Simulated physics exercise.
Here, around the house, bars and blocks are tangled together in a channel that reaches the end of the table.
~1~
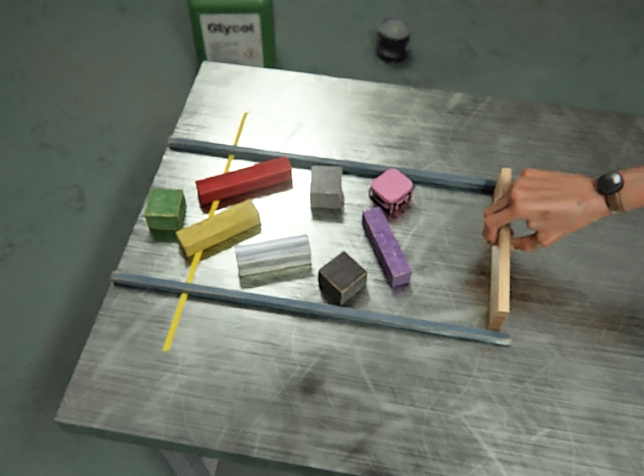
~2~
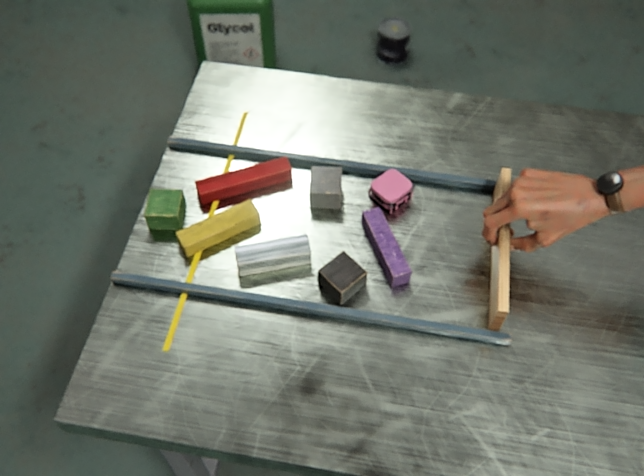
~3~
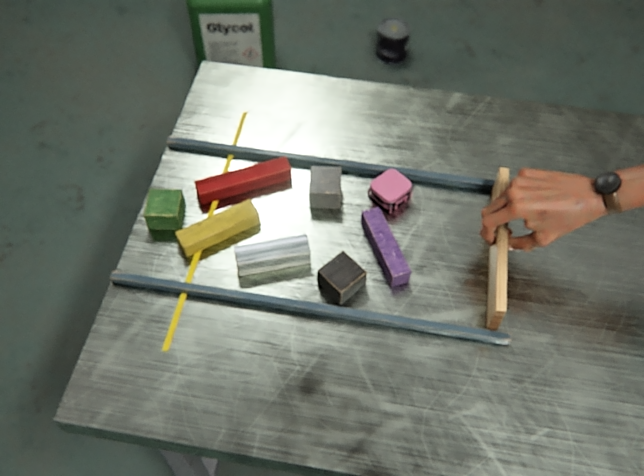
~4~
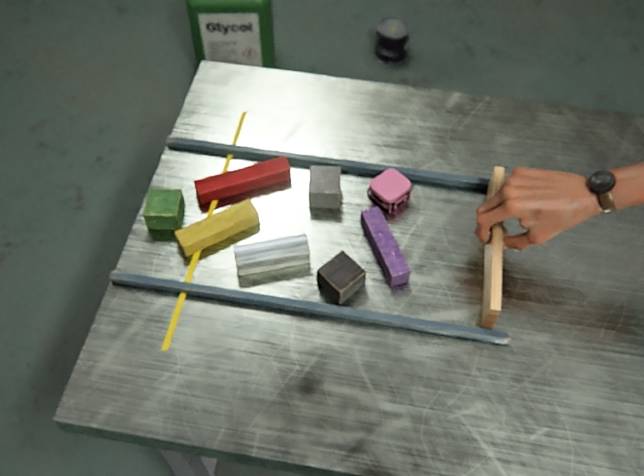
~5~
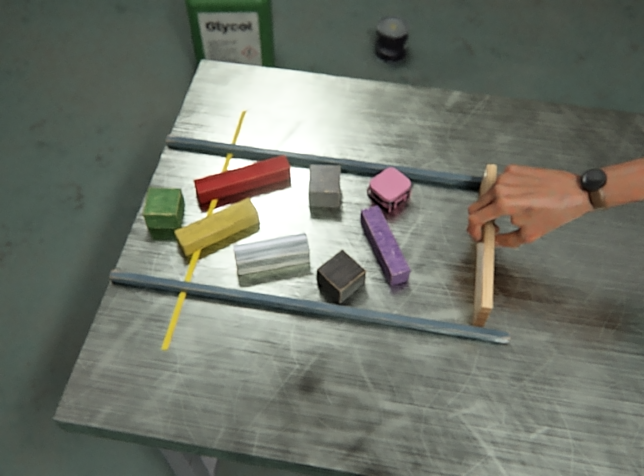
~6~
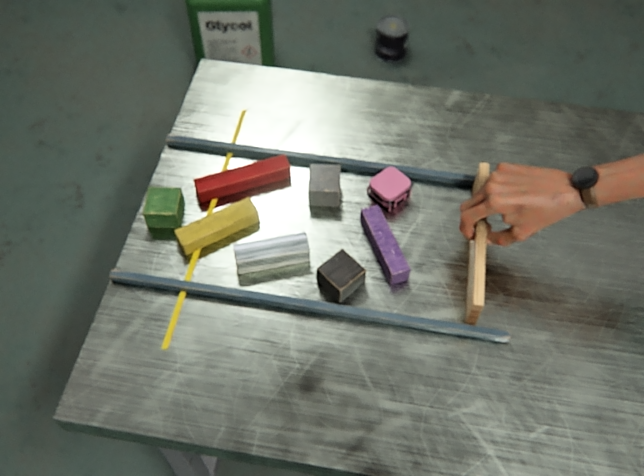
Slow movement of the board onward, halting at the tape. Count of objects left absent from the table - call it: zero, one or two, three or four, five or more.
My call is one or two.
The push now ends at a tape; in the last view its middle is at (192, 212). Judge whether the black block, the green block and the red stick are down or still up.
Observed: Black block not toppled; green block toppled; red stick toppled.
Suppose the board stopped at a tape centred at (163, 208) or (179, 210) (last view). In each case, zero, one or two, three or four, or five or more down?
At least five; five or more.
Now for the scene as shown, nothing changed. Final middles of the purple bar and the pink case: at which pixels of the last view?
Middles: Around (198, 214) and around (207, 169).
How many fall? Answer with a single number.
My count gives 2.
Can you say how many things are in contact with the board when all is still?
That comes to 2.
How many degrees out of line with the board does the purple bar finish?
Roughly 0°.
Soon after, none off yet; green block at rest near (164, 207); yellow bar at rest near (218, 225); red stick at rest near (243, 178).
After that, none off yet; green block moving near (159, 209); yellow bar at rest near (218, 225); red stick displaced a little near (220, 176).
And then, none off yet; green block displaced about its own width near (131, 215); yellow bar displaced a little near (185, 218); red stick displaced about its own width near (171, 171).
In the end, the number that fall off is one or two; gone, red stick and green block.
